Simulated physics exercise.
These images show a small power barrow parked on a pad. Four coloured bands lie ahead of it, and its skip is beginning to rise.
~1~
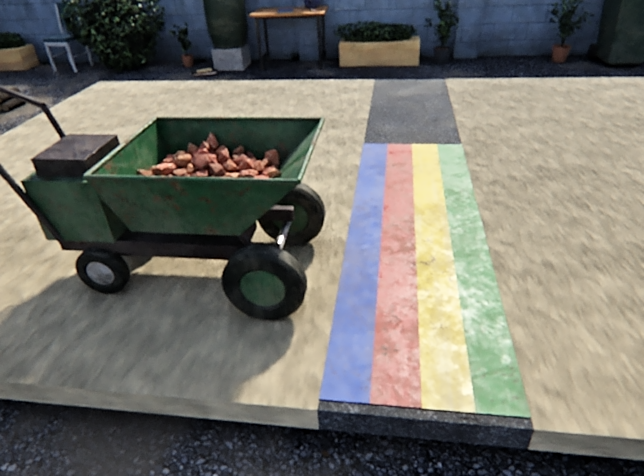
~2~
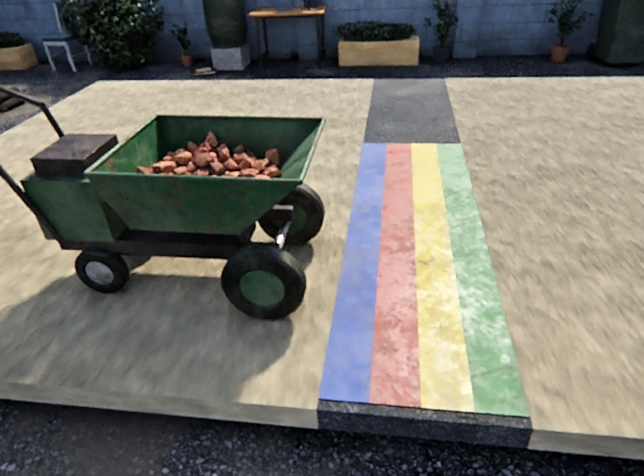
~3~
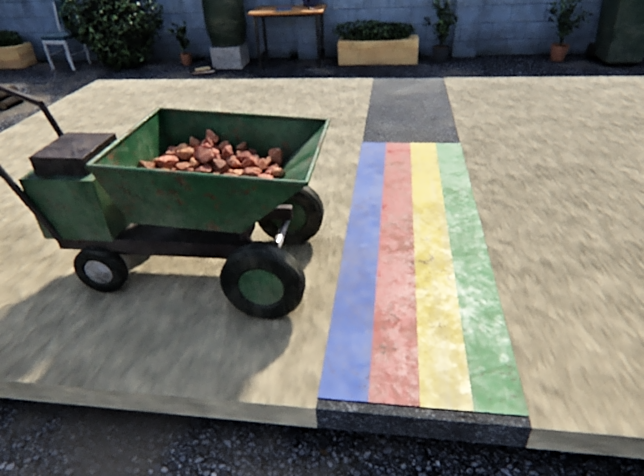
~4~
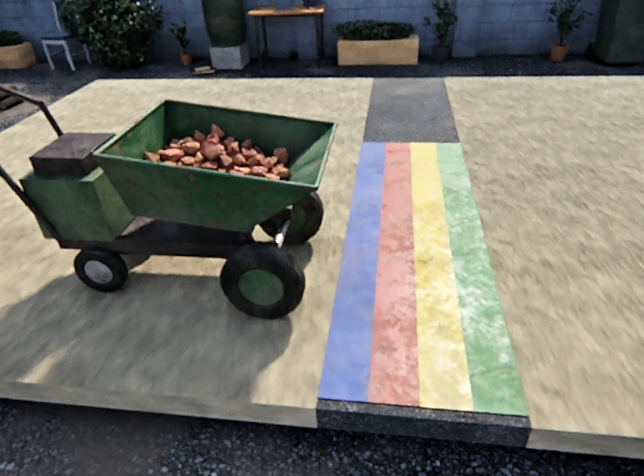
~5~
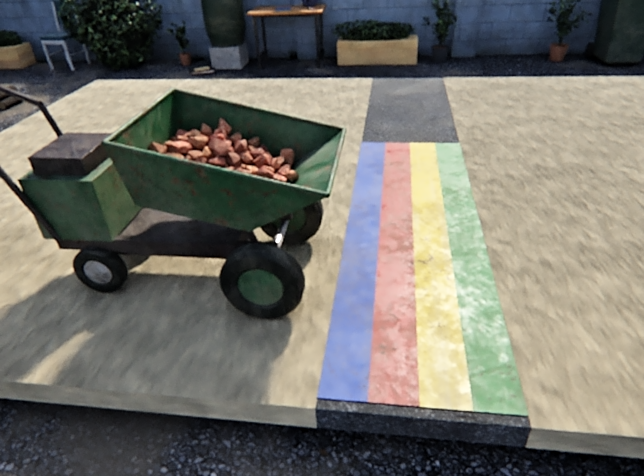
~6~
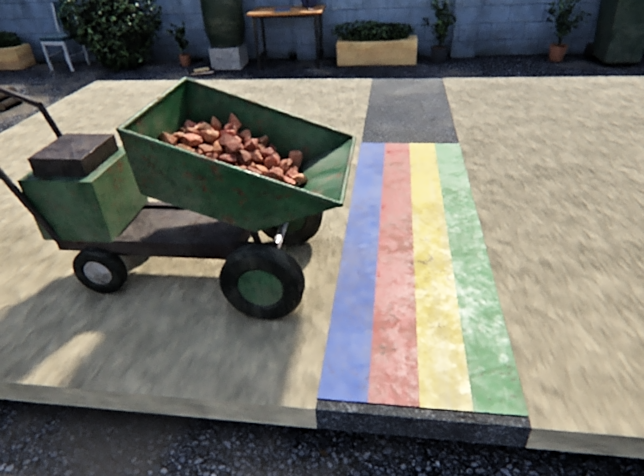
The video shows a green power barrow loaded with reddish rubble, parked left of blue, red, yellow and green strips. Its skip sits level at first, then gradually tilts toward the right, its rear rising while the wheels stay still.
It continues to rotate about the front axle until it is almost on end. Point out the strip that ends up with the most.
The yellow one ends up with the most.
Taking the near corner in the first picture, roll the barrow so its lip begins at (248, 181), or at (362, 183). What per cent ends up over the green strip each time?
Some 10 % then some 40 %.
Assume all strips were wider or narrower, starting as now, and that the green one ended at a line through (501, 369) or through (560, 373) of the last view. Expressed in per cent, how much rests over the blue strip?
Near 0 and 0 in a hundred.
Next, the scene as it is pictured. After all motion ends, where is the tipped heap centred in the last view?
Roughly pixel (435, 275).
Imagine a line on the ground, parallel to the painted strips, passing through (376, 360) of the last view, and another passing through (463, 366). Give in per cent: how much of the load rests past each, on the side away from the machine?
Close to 80 per cent, then close to 30 per cent.
Just after the last frame, skip tipped steeply; every one in the skip.
A moment on, skip tipped right over; roughly two thirds in the skip; about a tenth over the red strip; about a tenth over the yellow strip; just a few over the green strip.
Further on, skip tipped right over; roughly a quarter in the skip; roughly a quarter over the red strip; roughly a third over the yellow strip; roughly a quarter over the green strip; about a tenth off the paint.
When it is over, skip tipped right over; roughly a quarter in the skip; just a few over the blue strip; roughly a quarter over the red strip; roughly a third over the yellow strip; roughly a quarter over the green strip; about a tenth off the paint.
